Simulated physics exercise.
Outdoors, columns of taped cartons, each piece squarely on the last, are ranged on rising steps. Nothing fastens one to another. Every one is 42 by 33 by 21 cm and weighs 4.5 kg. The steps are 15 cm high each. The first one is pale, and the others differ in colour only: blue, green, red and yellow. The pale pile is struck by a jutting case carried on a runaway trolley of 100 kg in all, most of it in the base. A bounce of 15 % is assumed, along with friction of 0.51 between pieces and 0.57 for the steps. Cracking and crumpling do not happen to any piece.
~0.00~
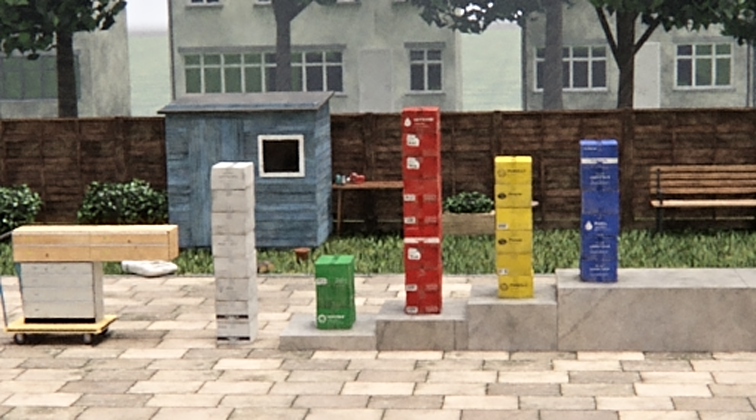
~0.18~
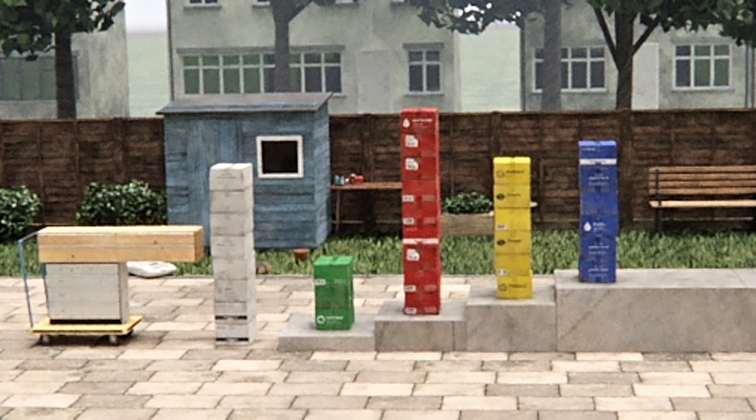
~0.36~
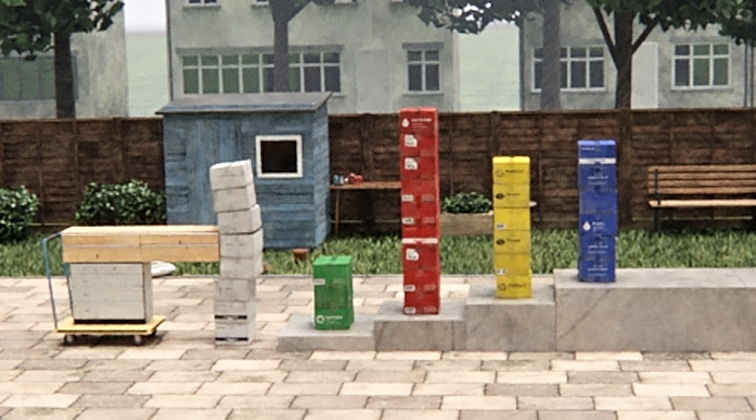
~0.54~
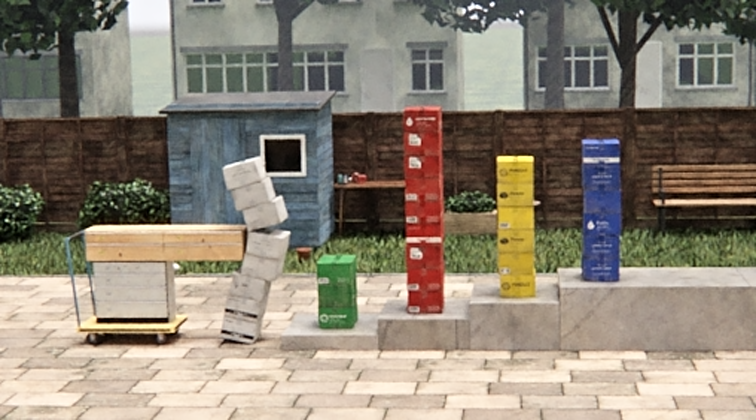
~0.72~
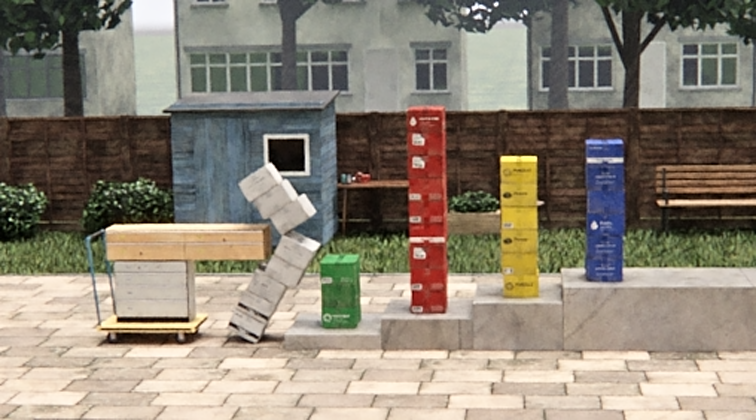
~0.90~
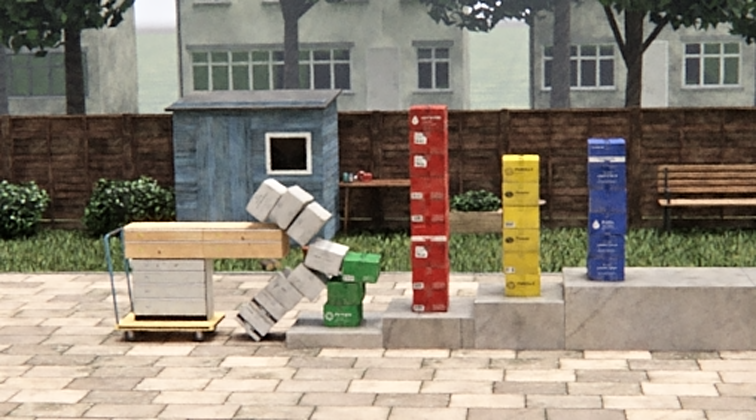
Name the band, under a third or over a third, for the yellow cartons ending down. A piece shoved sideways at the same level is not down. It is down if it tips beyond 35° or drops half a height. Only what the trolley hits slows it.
Under a third.
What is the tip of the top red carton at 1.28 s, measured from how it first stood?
Roughly 0 degrees.
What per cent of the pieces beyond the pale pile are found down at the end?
It works out at roughly 5 per cent.
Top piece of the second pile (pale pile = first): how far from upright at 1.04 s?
20° from upright.
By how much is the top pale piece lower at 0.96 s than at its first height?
30 cm.
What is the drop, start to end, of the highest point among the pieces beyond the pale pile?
It sits roughly 0 centimetres lower.
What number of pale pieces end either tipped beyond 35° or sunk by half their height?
The answer is 8 pale pieces.
After 0.96 s, 8 of the pale pile down; none of the 6 yellow cartons down (0 of 24 in all colours); top yellow carton unmoved; top green carton 9° from how it stood.
After 1.04 s, 8 of the pale pile down; none of the 6 yellow cartons down (0 of 24 in all colours); top yellow carton unmoved; top green carton 19° from how it stood.
After 1.28 s, 8 of the pale pile down; none of the 6 yellow cartons down (1 of 24 in all colours); top yellow carton unmoved; top green carton 41° from how it stood, 11 cm lower.
After 1.62 s, 8 of the pale pile down; none of the 6 yellow cartons down (1 of 24 in all colours); top yellow carton unmoved; top green carton 42° from how it stood, 12 cm lower.
In the end (2.3 s), 8 of the pale pile down; none of the 6 yellow cartons down (1 of 24 in all colours); top yellow carton unmoved; top green carton 41° from how it stood, 12 cm lower. That is 0 per cent. From the last view, middles, top yellow carton near (521, 169), top green carton near (395, 280).
